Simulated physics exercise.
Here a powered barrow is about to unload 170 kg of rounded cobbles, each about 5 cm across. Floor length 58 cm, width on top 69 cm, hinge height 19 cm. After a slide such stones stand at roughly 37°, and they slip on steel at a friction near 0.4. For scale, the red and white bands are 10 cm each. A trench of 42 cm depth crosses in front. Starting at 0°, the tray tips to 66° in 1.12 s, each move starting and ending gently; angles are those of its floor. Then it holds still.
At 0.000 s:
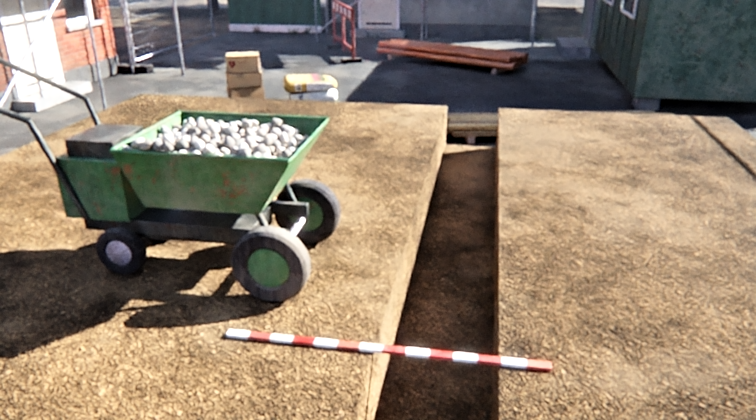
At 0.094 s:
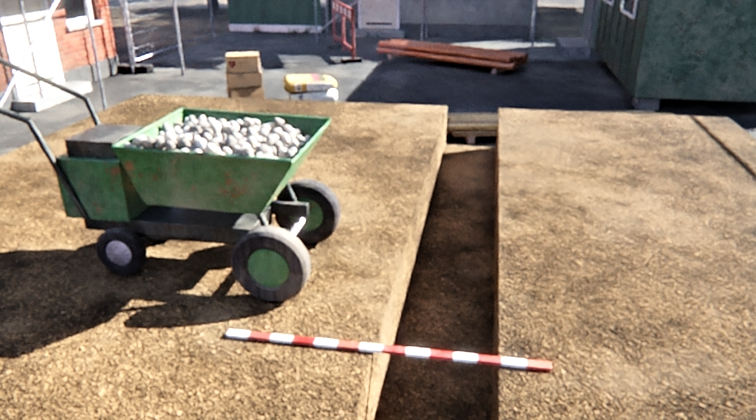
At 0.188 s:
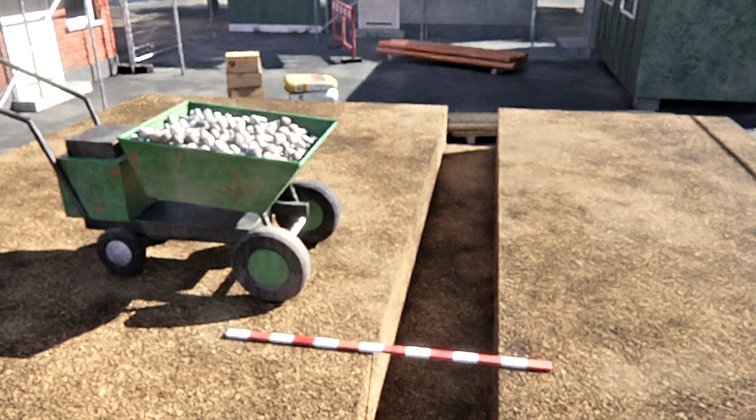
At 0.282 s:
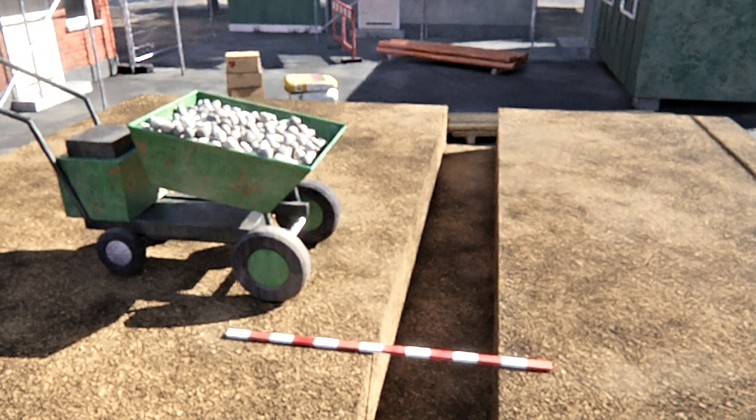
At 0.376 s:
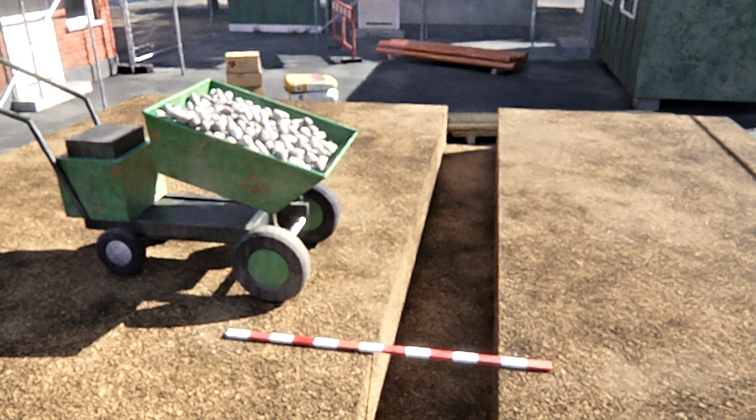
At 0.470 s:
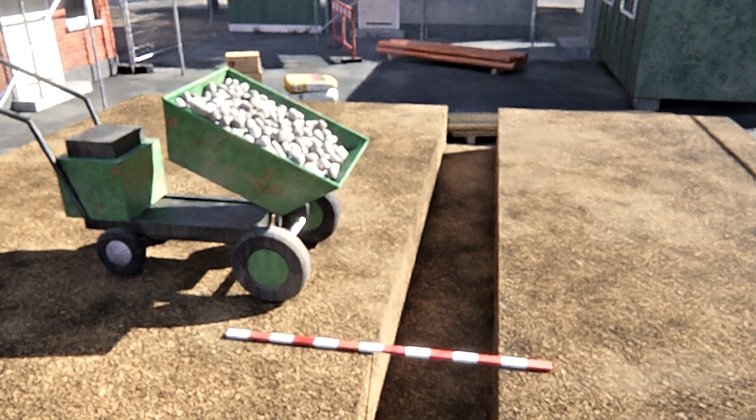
On a sunlit building site, a green wheeled barrow raising its tray of grey stones, tilting toward a trench at right.
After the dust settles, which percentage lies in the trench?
About 87 per cent.
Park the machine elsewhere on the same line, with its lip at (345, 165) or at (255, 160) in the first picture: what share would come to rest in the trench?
First some 65, then 70 per cent.
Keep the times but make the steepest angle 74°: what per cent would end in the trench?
Then about 100 per cent.
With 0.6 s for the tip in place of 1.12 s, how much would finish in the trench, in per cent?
Then about 85 per cent.
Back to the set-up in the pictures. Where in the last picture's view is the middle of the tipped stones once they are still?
Their middle is at about (447, 338).
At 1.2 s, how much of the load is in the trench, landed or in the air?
About 25 per cent by then.
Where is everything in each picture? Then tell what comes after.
In the first picture, the tray is at 0°, its lip at (290, 161); the top of the load is at (227, 128).
In the second picture, the tray is at 1°, its lip at (292, 162); the top of the load is at (220, 126); the stones move at 0.3 m/s on average.
In the third picture, lip at (300, 165), floor tilted 5°, highest stones at (205, 123); the stones move at 0.5 m/s on average.
In the fourth picture, lip at (311, 170), floor tilted 10°, highest stones at (207, 112); the stones move at 0.6 m/s on average.
In the fifth picture, the tray is at 17°, its lip at (325, 177); the top of the load is at (206, 102); the stones move at 0.8 m/s on average.
In the sixth picture, the tray is at 25°, its lip at (339, 187); the top of the load is at (223, 91); the stones move at 0.8 m/s on average.
After 0.8 s the floor is at 56°; 100 % in the tray; the foremost stones are at (381, 208).
After 1.2 s the floor is at 66°; 72 % in the tray, 27 % in the trench; the foremost stones are at (482, 340).
After 1.6 s the floor is at 66°; 43 % in the tray, 56 % in the trench, 1 % past the trench; the foremost stones are at (517, 296).
After 3.5 s the floor is at 66°; 12 % in the tray, 87 % in the trench, 1 % past the trench; the foremost stones are at (533, 308).
